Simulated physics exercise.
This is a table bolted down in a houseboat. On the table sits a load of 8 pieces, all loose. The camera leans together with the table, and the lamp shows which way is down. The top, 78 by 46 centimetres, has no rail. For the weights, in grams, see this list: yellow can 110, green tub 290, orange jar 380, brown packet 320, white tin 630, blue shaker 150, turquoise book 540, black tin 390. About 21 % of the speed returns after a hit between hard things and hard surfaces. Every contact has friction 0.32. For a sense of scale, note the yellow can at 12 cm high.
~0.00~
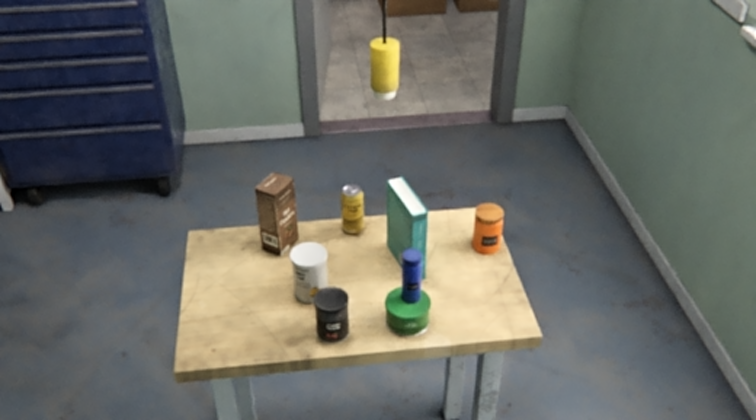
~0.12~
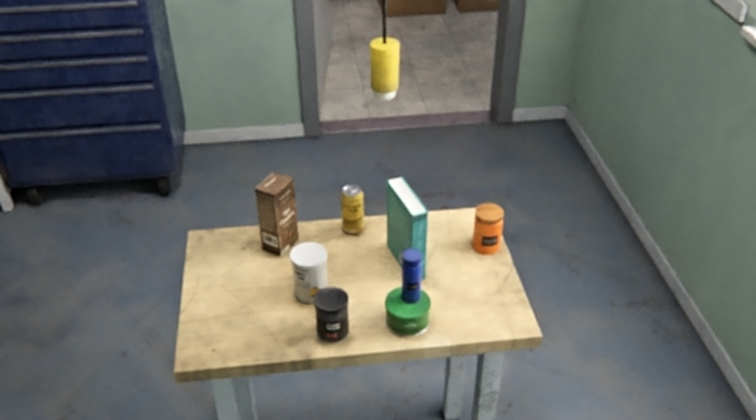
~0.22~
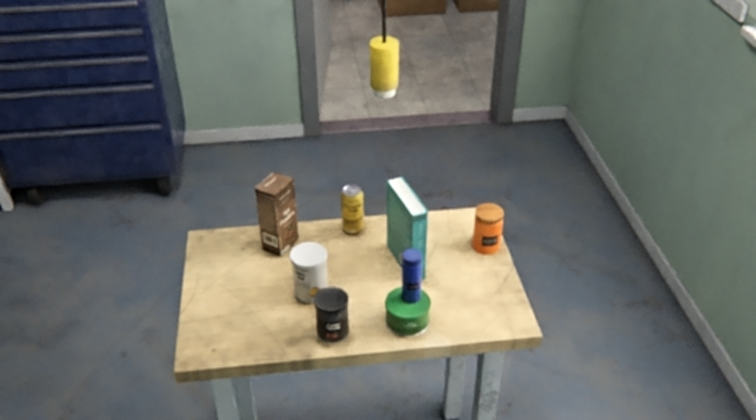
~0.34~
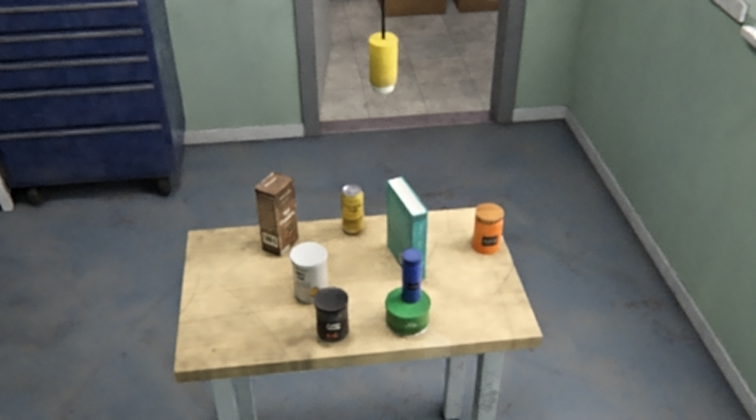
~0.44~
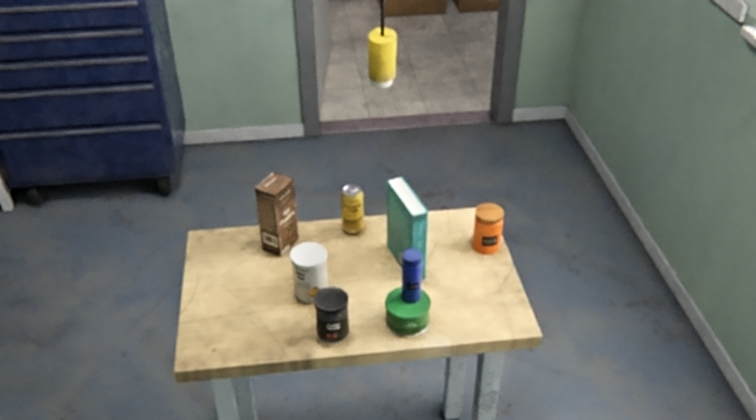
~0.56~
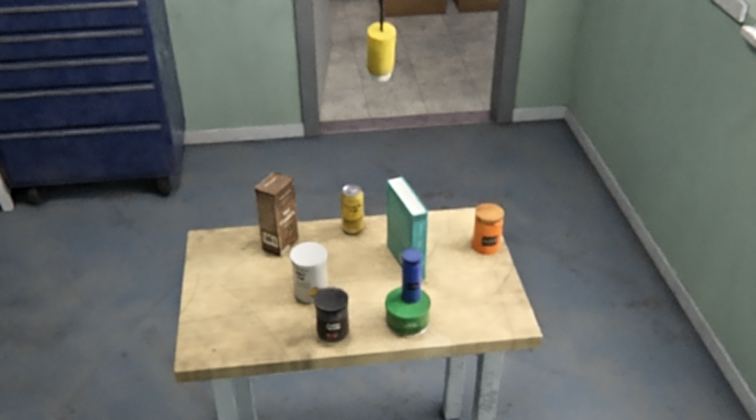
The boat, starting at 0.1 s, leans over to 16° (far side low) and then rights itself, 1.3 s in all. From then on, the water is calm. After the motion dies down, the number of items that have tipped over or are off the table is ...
... none at all.
After 0.76 s, heel 16°, far side down.
After 1.06 s, heel 9°, far side down.
After 1.36 s, boat level.
After 1.76 s, yellow can resting near (353, 210); green tub resting near (408, 311).
At rest (1.9 s), all 8 in place, give or take 5 cm. Seen from the same camera at the end, yellow can near (353, 210), green tub near (408, 311).
